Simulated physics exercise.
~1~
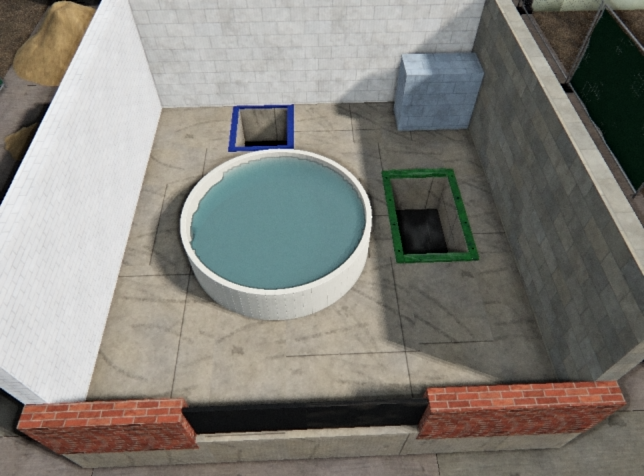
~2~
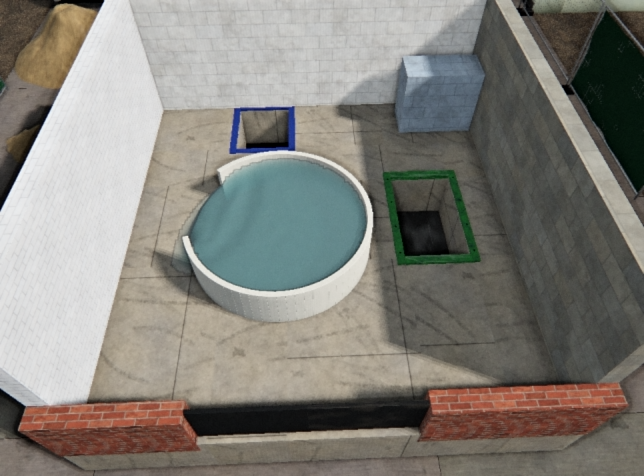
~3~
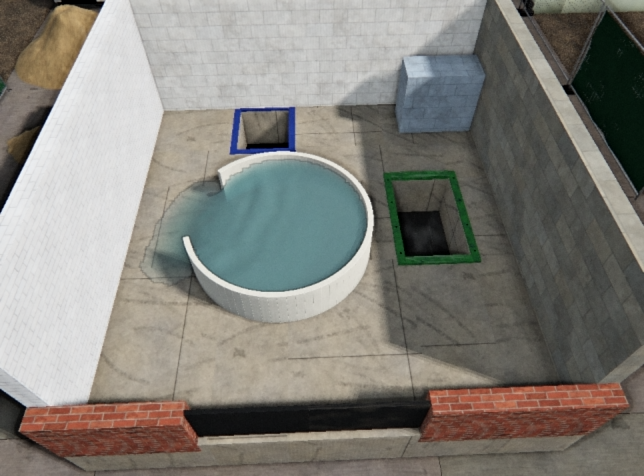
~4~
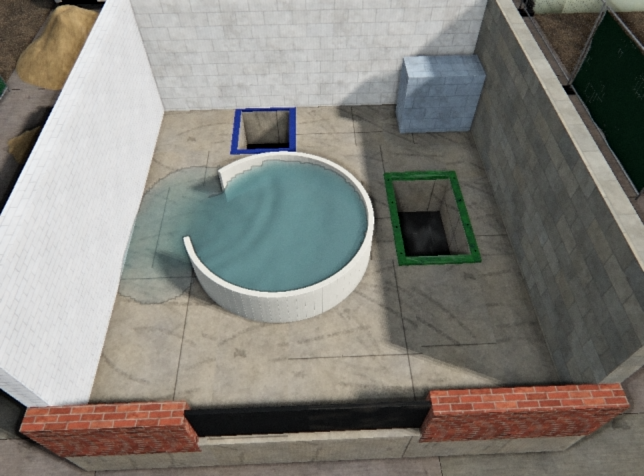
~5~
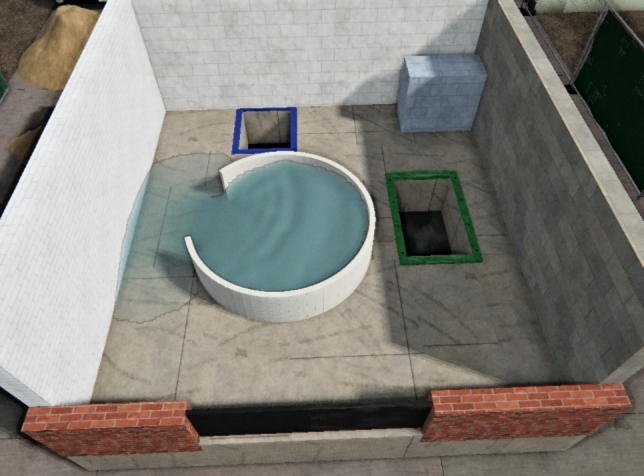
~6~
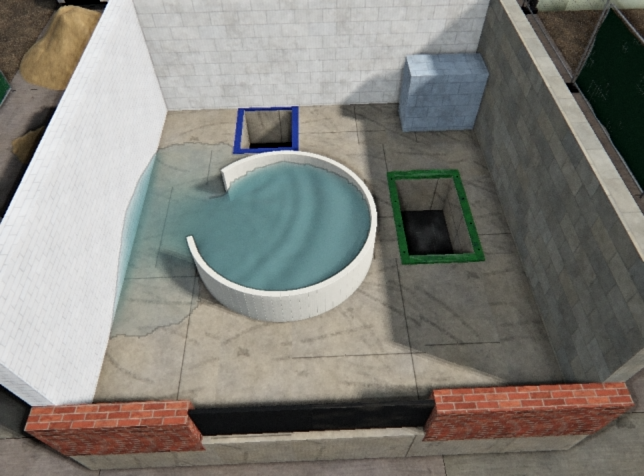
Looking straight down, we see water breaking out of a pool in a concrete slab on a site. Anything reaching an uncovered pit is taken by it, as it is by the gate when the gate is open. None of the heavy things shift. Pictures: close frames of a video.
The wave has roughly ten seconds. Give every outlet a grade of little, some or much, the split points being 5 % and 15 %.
Grades: Gate - little; green pit - little; blue pit - much.
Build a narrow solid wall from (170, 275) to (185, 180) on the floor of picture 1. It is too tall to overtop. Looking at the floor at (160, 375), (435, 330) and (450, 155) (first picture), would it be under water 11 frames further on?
In order: Wet; dry; dry.
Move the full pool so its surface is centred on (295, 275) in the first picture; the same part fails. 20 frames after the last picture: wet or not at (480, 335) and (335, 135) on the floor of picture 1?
First spot not reached, second spot not reached.
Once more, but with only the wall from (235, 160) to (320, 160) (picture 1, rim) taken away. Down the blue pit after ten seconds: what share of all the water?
That would be blue at 60 percent.
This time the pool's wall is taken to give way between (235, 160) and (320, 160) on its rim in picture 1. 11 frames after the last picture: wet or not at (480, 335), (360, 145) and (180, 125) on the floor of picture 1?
Unsoaked, then soaked, then soaked.
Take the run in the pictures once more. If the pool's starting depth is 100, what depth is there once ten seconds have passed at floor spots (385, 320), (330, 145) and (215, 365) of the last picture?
In the order asked, some 10, 2 and 8 in a hundred.
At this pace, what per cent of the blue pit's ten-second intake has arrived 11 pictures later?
Approximately 5 per cent.
A moment on, water covers 20 % of the floor; the gate 0 %, the green pit 0 %, the blue pit 0 %.
Next, water covers 30 % of the floor; the gate 0 %, the green pit 0 %, the blue pit 2 %.
Then, water covers 45 % of the floor; the gate 0 %, the green pit 0 %, the blue pit 13 %.
Later, water covers 65 % of the floor; the gate 0 %, the green pit 0 %, the blue pit 29 %.
In the end, water covers 85 % of the floor; the gate 0 %, the green pit 1 %, the blue pit 43 %.
